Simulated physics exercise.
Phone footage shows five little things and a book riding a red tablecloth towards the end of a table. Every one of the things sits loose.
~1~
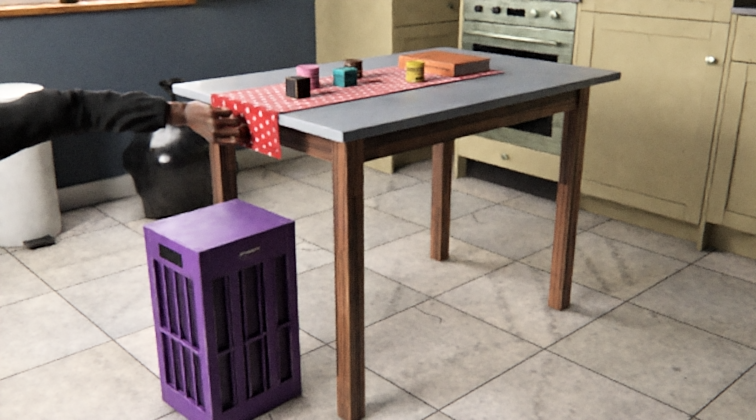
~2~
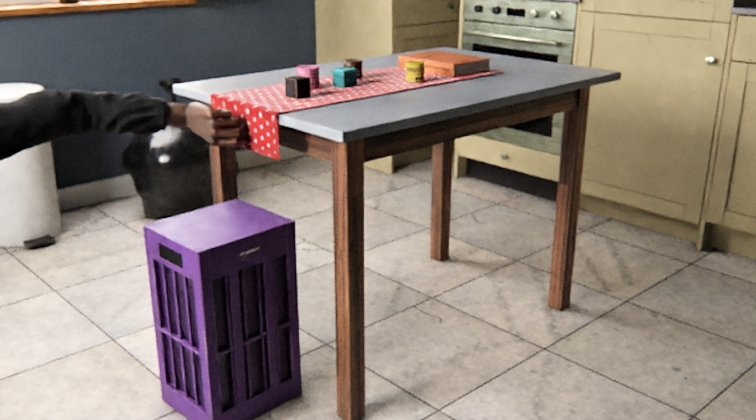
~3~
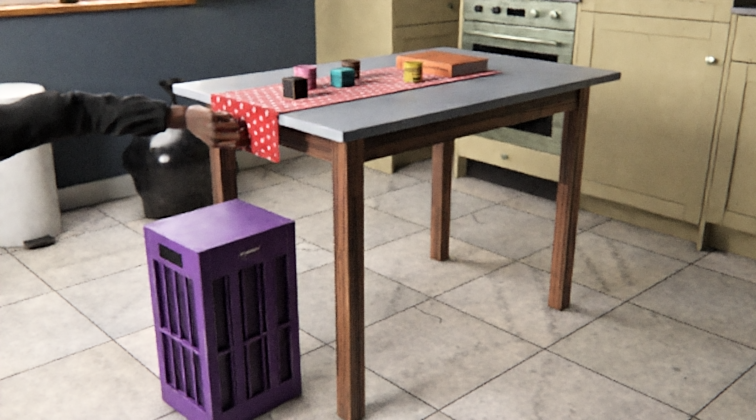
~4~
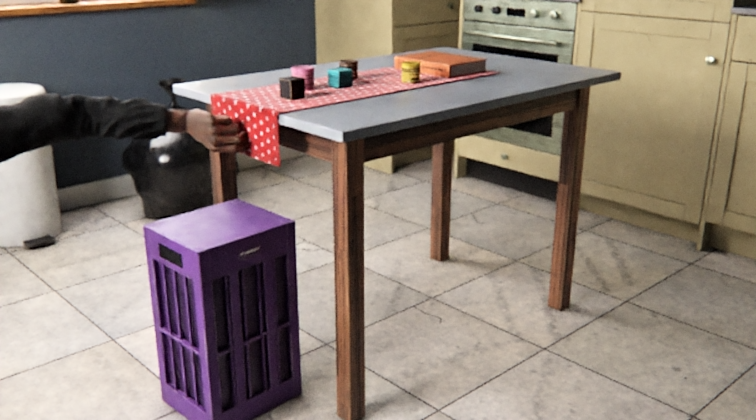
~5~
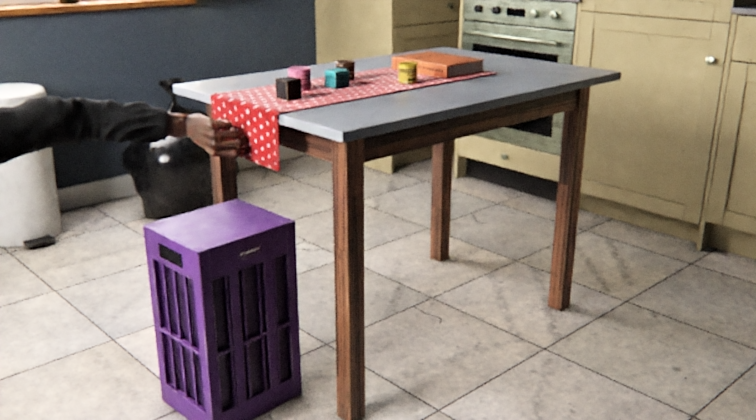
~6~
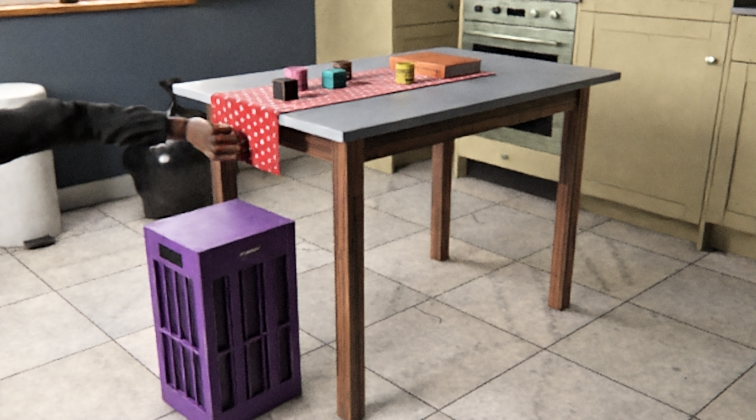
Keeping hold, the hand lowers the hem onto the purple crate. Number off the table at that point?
One.
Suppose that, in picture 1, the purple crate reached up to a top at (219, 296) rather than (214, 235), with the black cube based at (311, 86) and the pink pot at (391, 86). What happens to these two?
The black cube is lost, the pink pot stays put.
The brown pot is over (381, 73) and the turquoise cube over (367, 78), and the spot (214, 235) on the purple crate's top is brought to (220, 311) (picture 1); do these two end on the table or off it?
The brown pot ends up still on top and the turquoise cube ends up still on top.
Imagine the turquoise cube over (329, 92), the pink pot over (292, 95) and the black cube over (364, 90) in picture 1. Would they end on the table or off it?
As for the turquoise cube, it holds its spot; the pink pot, it leaves the top; the black cube, it holds its spot.
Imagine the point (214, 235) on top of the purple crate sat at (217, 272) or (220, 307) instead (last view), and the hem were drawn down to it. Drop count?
Totals 2, 3.
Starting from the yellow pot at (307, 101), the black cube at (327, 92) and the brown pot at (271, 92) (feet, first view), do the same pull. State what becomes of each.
Yellow pot: Gone off. Black cube: Still up. Brown pot: Gone off.
A little later, hem near (247, 198); all still up.
Next, hem on the crate; black cube gone.
When it is over, hem on the crate; black cube gone. It carries off one.
